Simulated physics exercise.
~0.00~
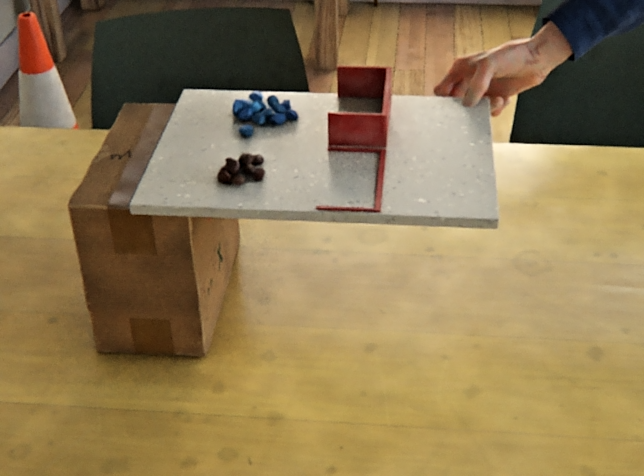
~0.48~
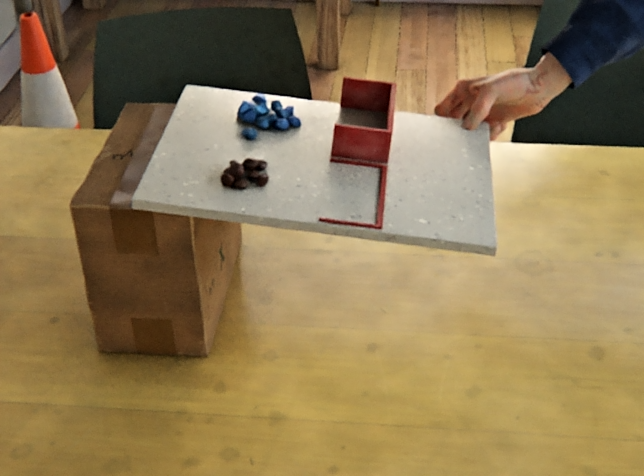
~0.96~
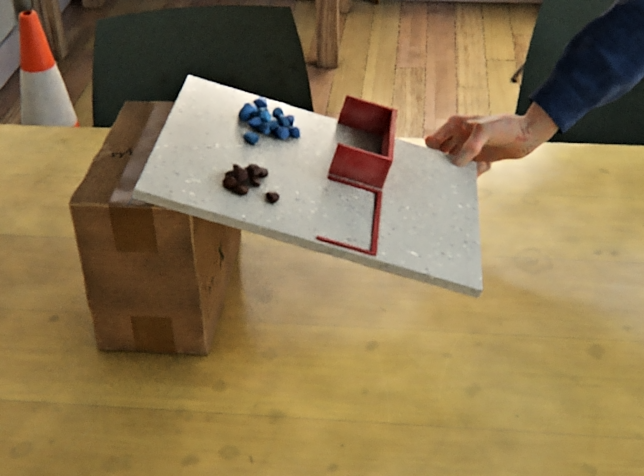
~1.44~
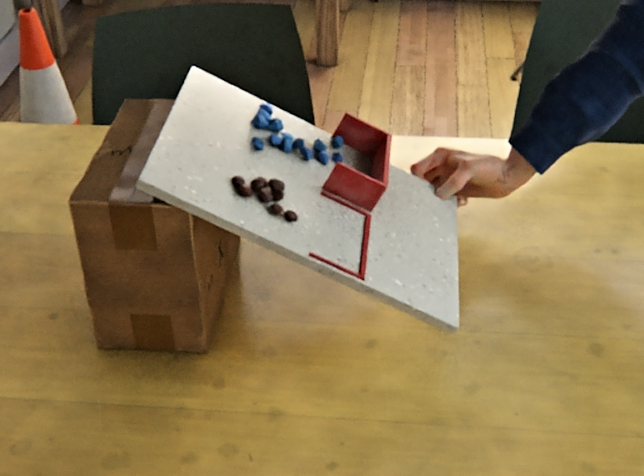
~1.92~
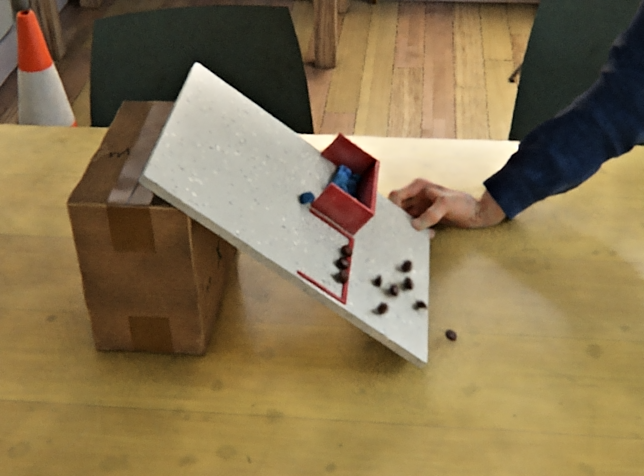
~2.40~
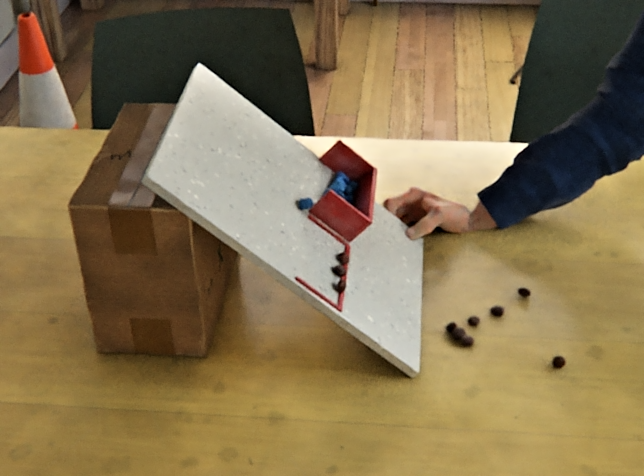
On a yellowish wooden table, a pale speckled board rests one end on a cardboard box while a hand holds the other end nearly level. Small blue lumps lie at the back and dark reddish-brown ones at the front, each with a red barrier to their right. The hand gradually lowers its end, and both groups begin to slide and spread down the slope. The blue pieces gather in and against the tall, box-like barrier. Most dark pieces get past the low front strip and tumble onto the table, while a few stay caught against it as the board rests steeply tilted.
